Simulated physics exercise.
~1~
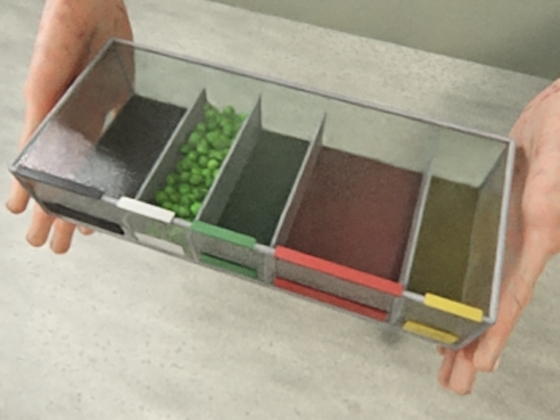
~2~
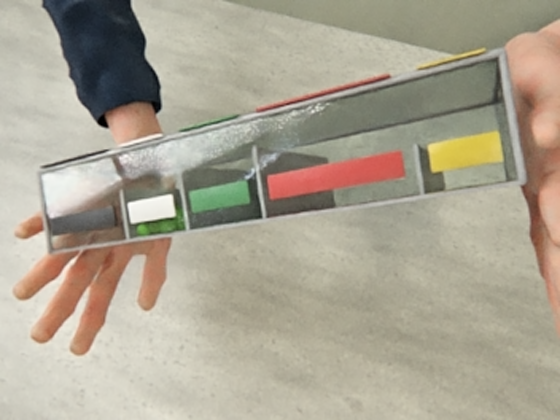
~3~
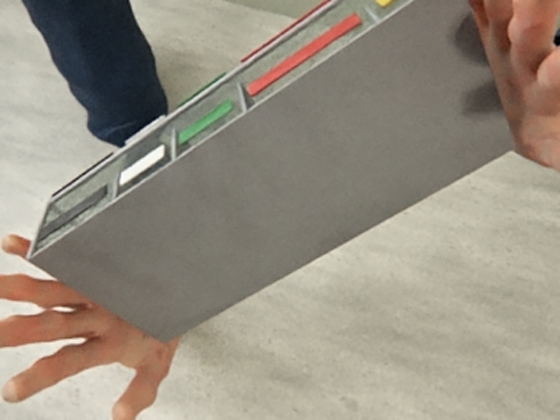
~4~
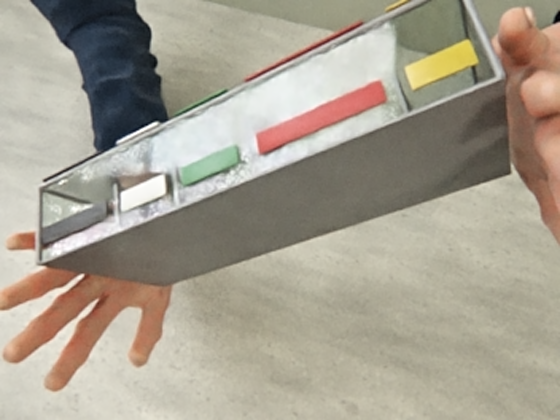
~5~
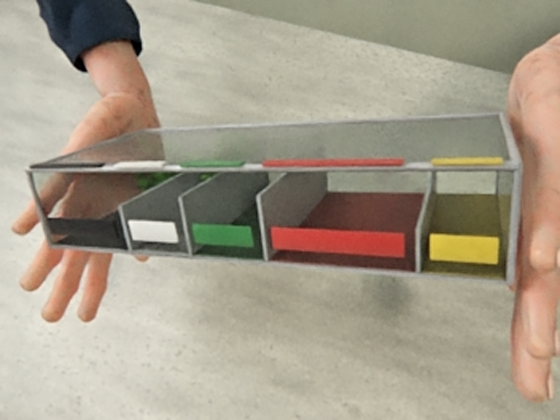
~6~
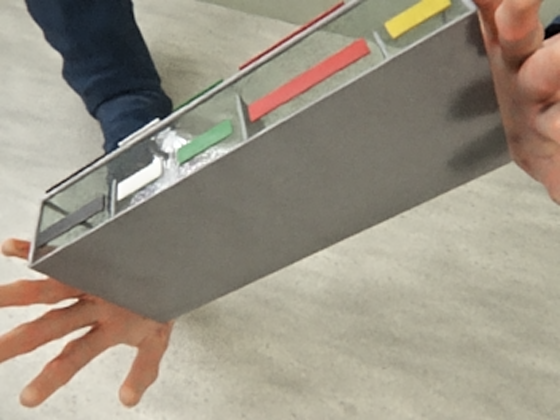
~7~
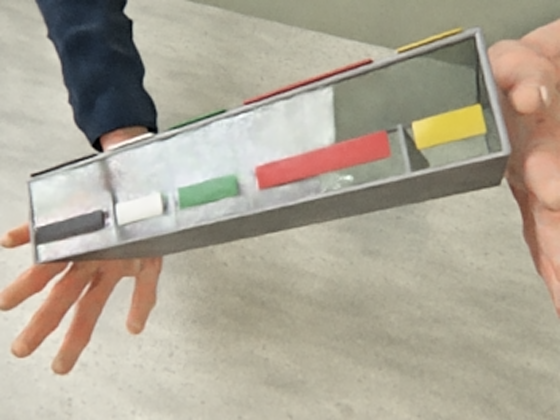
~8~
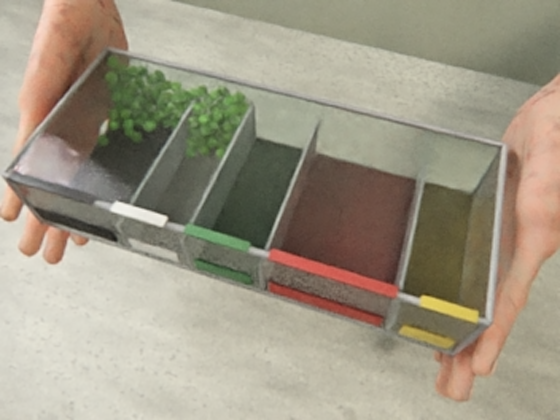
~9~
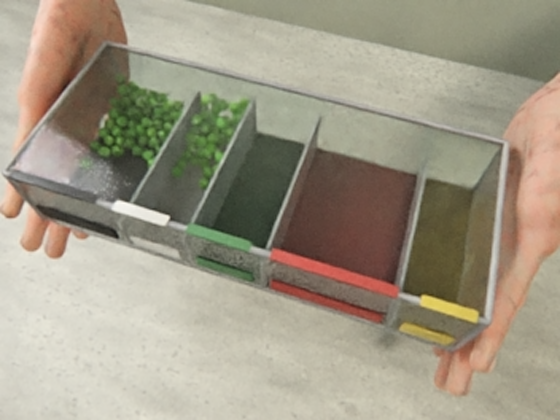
A clear-lidded box of green peas was tipped up on its side by two hands, eased partway back, tipped again and then brought level, and the peas, first all in the white-marked compartment, ended up split between it and the black-marked one.
